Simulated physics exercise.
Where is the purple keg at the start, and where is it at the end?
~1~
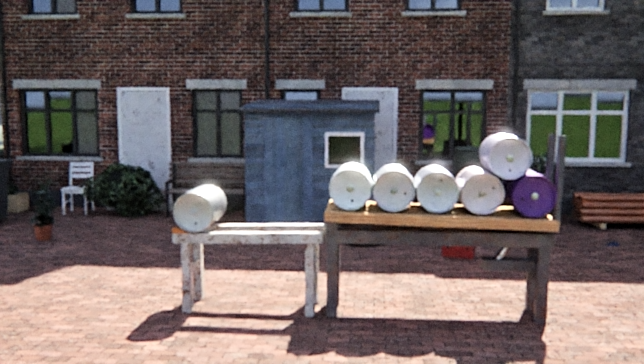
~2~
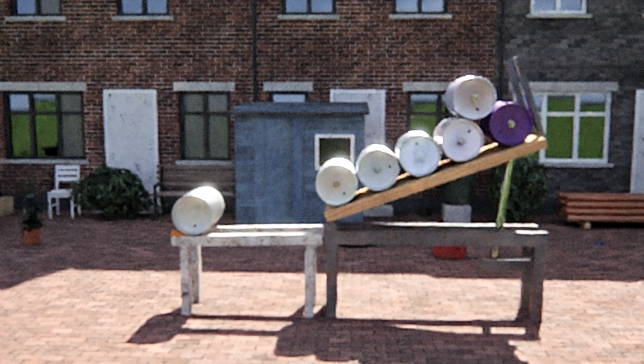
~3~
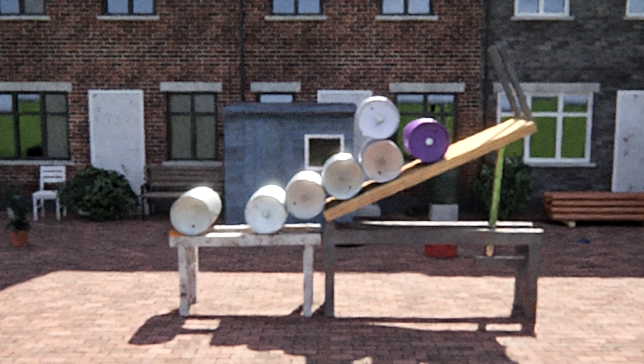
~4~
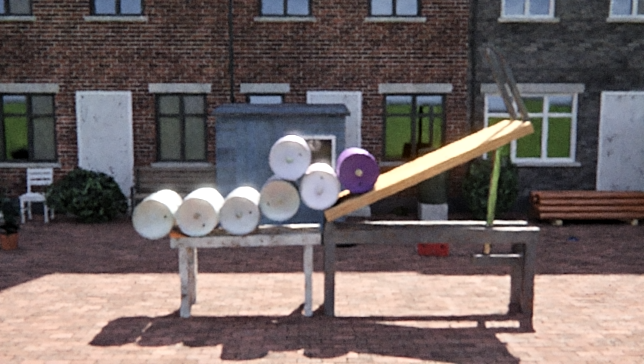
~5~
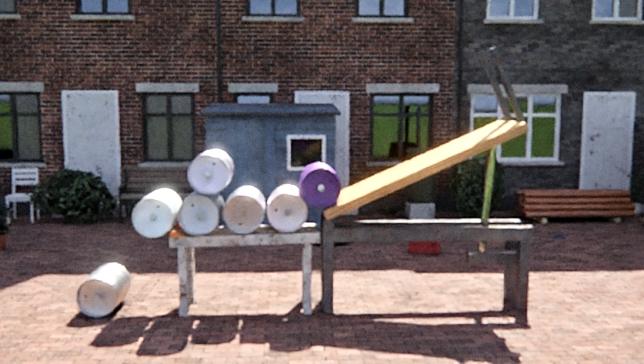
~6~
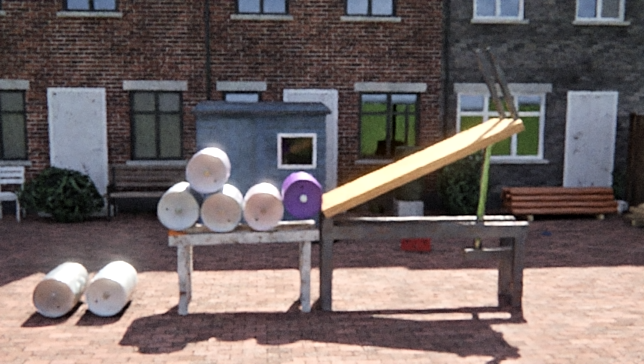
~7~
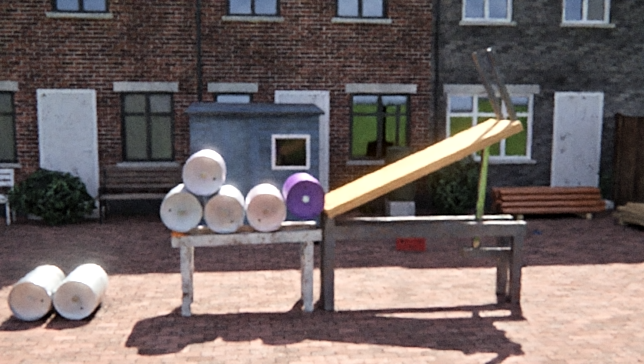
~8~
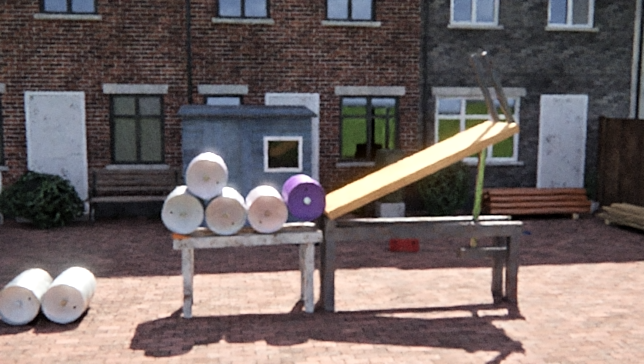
At the start the purple keg is at the far right end of the wooden deck. At the end it is further left, at the right end of the row on the pale rack, just beside the low end of the tilted deck.
